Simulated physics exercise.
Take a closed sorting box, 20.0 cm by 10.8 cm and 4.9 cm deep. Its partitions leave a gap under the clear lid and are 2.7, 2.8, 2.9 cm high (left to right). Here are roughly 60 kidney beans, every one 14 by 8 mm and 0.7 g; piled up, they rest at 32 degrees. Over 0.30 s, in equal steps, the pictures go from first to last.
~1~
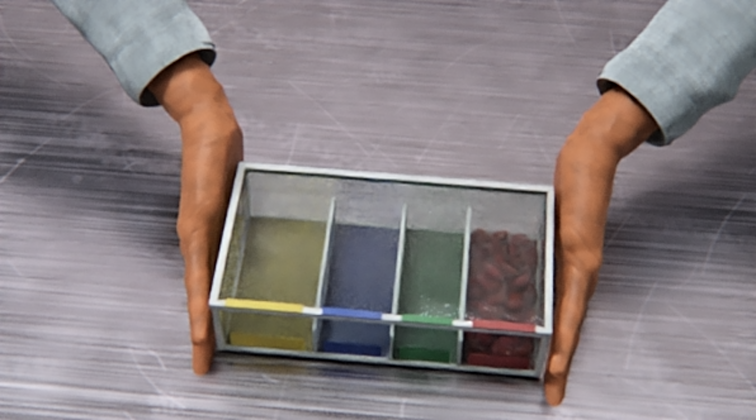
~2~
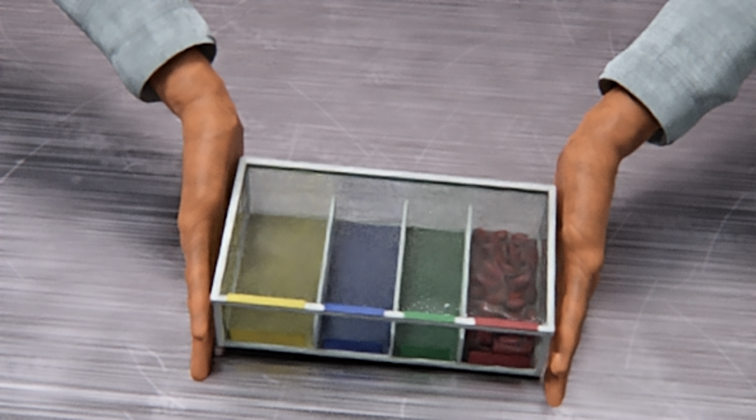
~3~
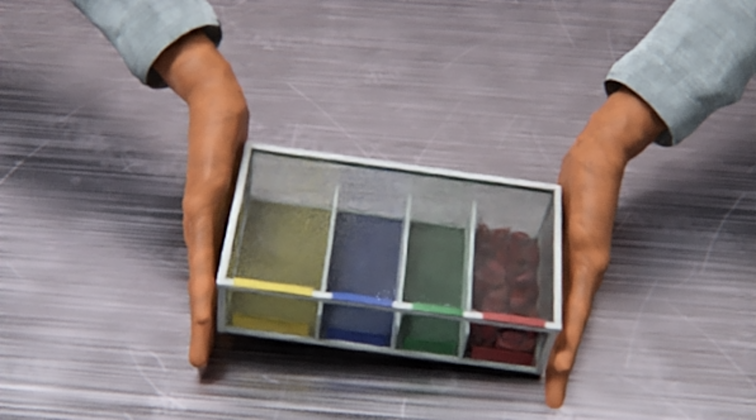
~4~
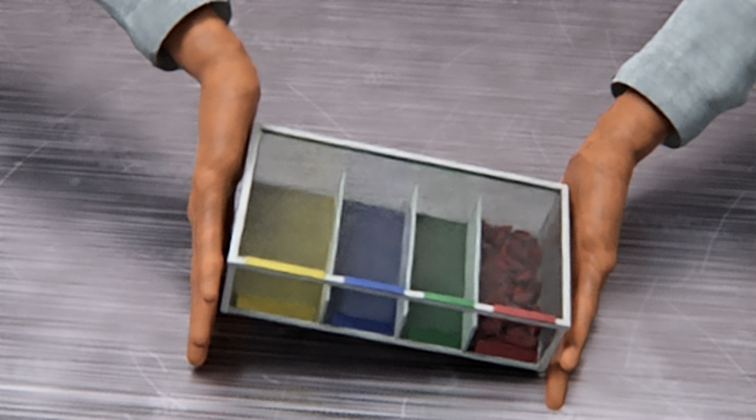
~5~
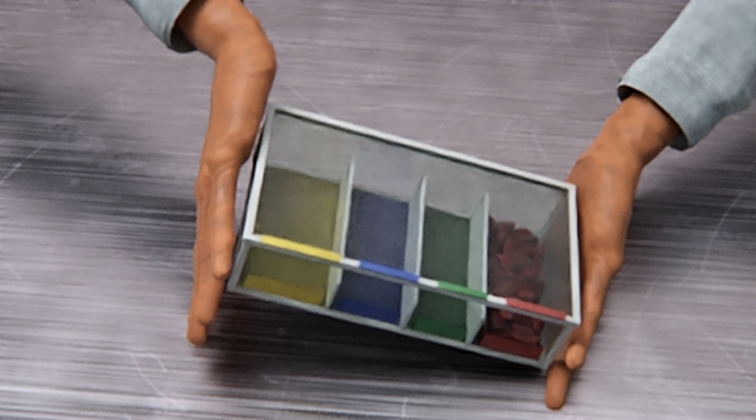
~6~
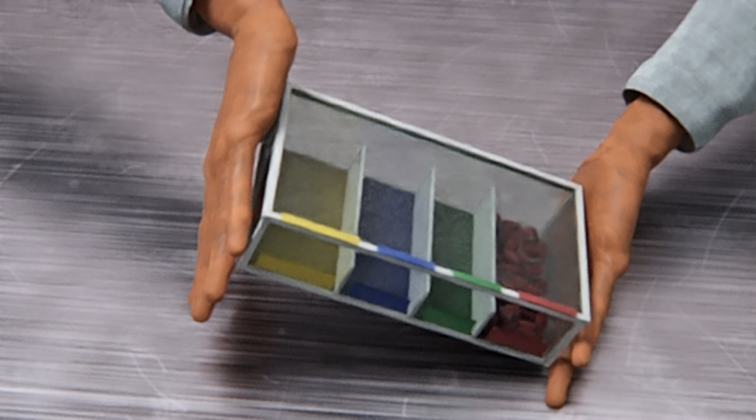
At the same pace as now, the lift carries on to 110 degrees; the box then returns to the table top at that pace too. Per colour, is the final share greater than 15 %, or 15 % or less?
Red compartment: Beats the threshold, blue compartment: Fails to beat the threshold, green compartment: Fails to beat the threshold, yellow compartment: Fails to beat the threshold.
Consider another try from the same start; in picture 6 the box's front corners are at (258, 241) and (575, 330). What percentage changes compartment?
Something like 0 in a hundred.
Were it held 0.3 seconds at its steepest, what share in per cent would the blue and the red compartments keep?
Then, in per cent: Blue 0, red 100.
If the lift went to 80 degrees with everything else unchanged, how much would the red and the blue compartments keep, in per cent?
Then red would end with 100 per cent and blue with 0 per cent.
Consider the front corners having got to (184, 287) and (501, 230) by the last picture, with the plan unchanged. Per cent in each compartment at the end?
Final shares, in per cent - red: 0, blue: 0, green: 0, yellow: 100.
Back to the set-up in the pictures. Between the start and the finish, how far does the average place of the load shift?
1.0 cm.
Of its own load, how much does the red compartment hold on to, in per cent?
My estimate is roughly 100 percent.
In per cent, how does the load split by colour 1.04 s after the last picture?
It splits as red 100, blue 0, green 0 and yellow 0 percent.
Then, 1.04 s after the last picture, tilt 110 degrees; red 100 %.
Then, 1.74 s after the last picture, tilt 48 degrees; red 100 %.
Then, 2.46 s after the last picture, tilt 0 degrees; red 100 %.
In the end, red 100 %, blue 0 %, green 0 %, yellow 0 %.
